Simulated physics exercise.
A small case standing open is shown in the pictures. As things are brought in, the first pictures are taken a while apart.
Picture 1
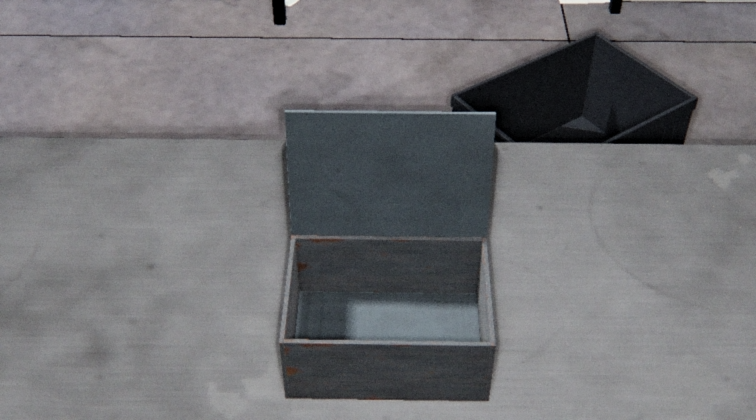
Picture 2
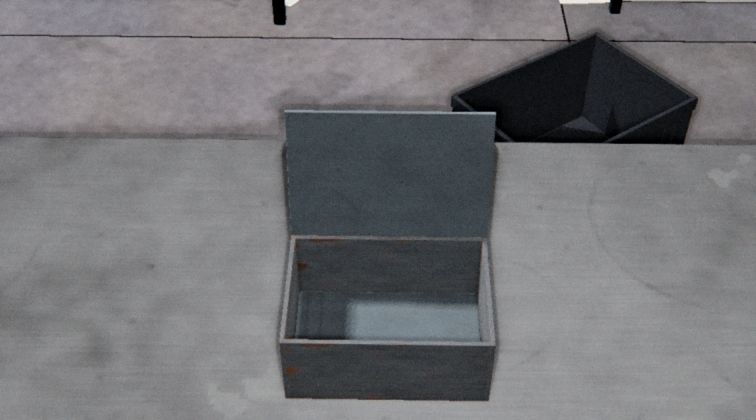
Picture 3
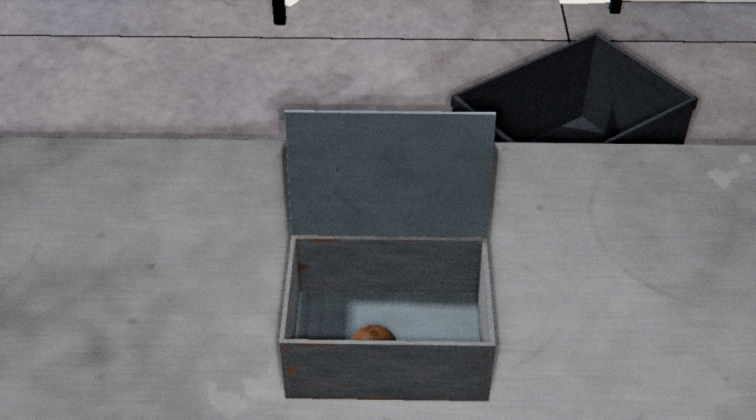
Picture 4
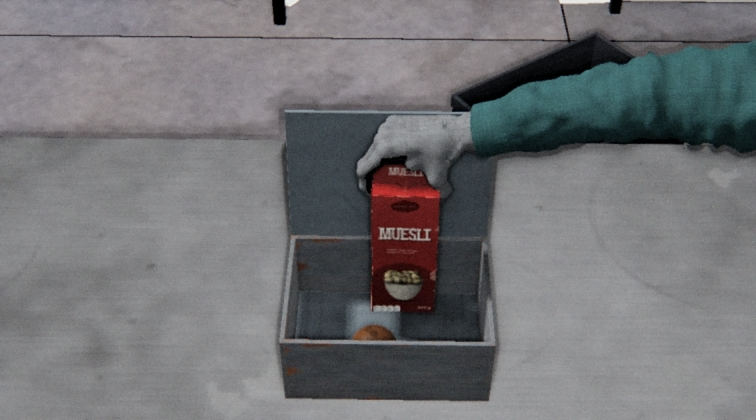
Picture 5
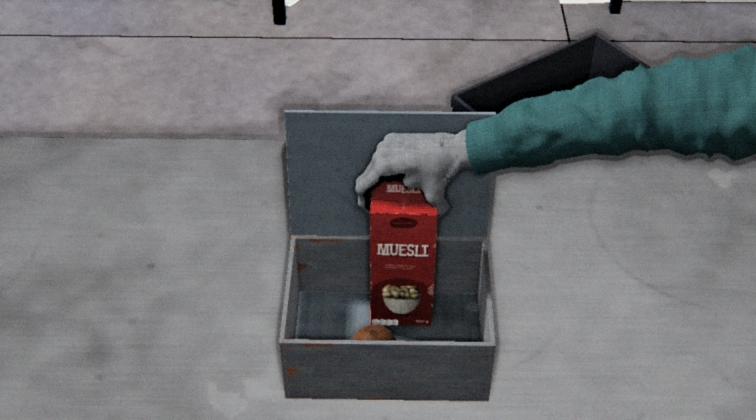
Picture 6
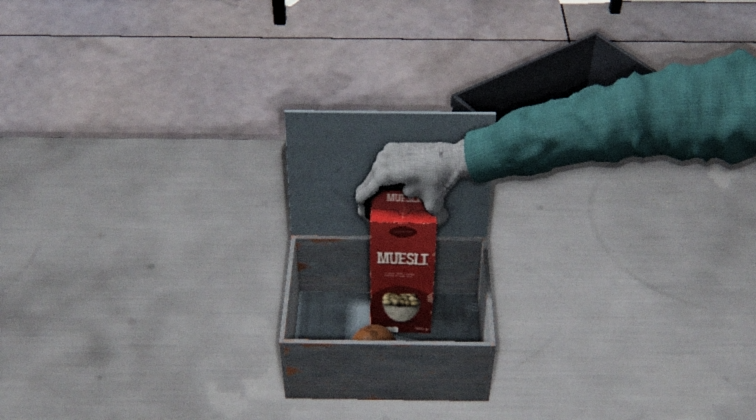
A small round brownish object appears inside the open, empty gray case, near its front wall. Then a gray hand in a teal sleeve, reaching in from the right, holds a red muesli carton above the case and lowers it slightly inside, behind the round object, still gripping its top.
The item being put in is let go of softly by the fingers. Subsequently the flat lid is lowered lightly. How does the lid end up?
The lid ends up propped open.
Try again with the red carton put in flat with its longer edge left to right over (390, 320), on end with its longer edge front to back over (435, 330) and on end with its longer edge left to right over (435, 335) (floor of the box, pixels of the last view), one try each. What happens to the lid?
Try one: Closed. Try two: Not closed. Try three: Not closed.
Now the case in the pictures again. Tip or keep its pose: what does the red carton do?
Once everything settles, the red carton ends up at a slant.
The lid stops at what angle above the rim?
Some 30 degrees above the rim, more or less.
Then, 1.60 s past the last view, lid 72° above the rim; red carton rocked 6° from its first pose near (403, 268).
Then, 2.20 s past the last view, lid 38° above the rim; red carton rocked 40° from its first pose near (399, 301).
Finally, lid 29° above the rim; down or leaning hard in the box, red carton; brown ball still in place. Final places as the last picture's camera would see them, red carton near (398, 302).
